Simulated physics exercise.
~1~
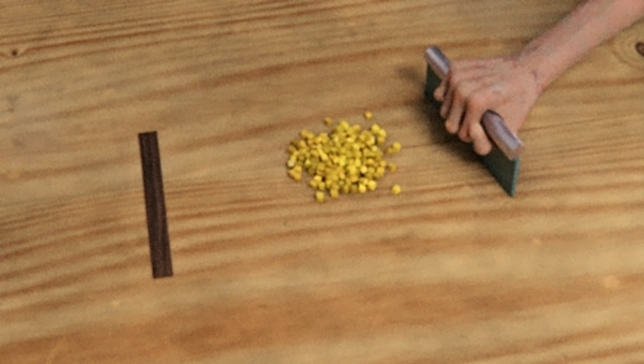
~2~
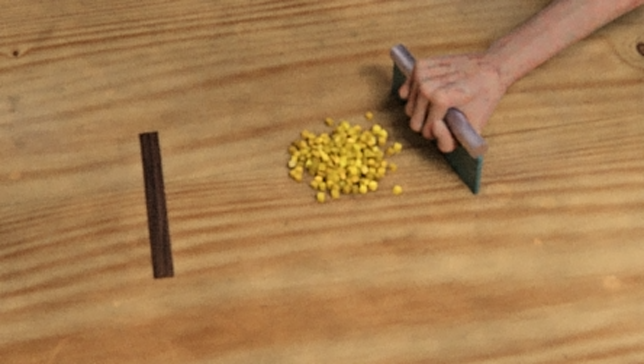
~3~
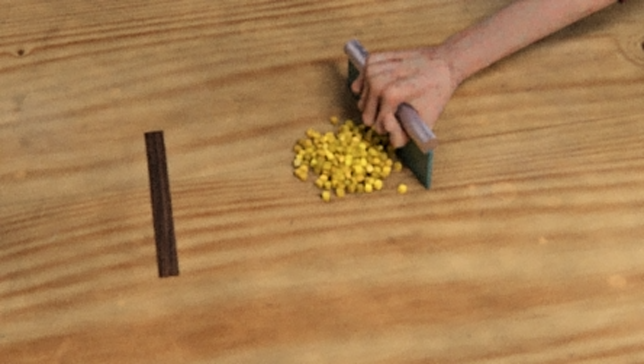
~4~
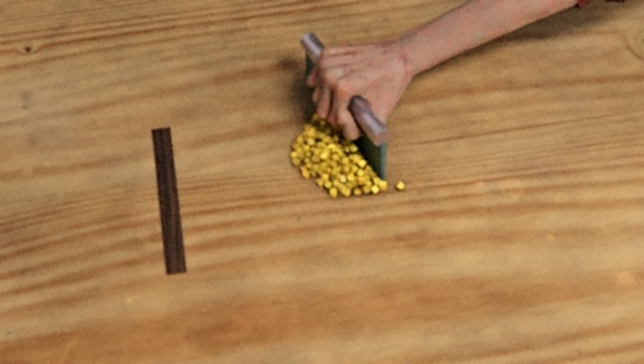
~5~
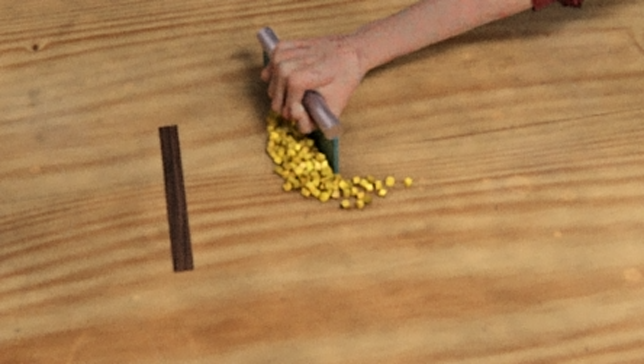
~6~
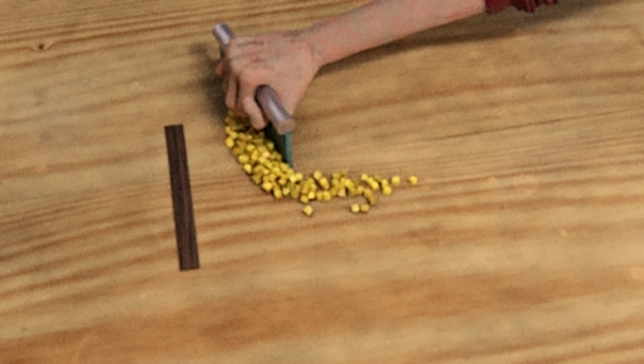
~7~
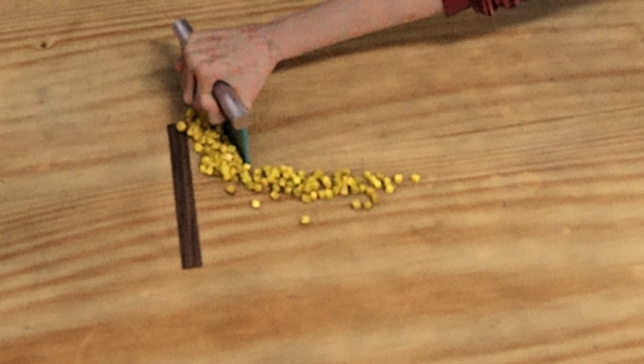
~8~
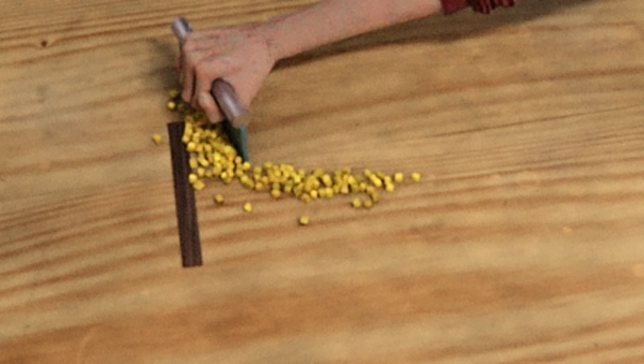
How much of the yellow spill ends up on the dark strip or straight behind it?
Only a very small share, if any, ends up there. Most of the pieces stay to the right of the strip, and the few that get further left lie beyond its upper end.
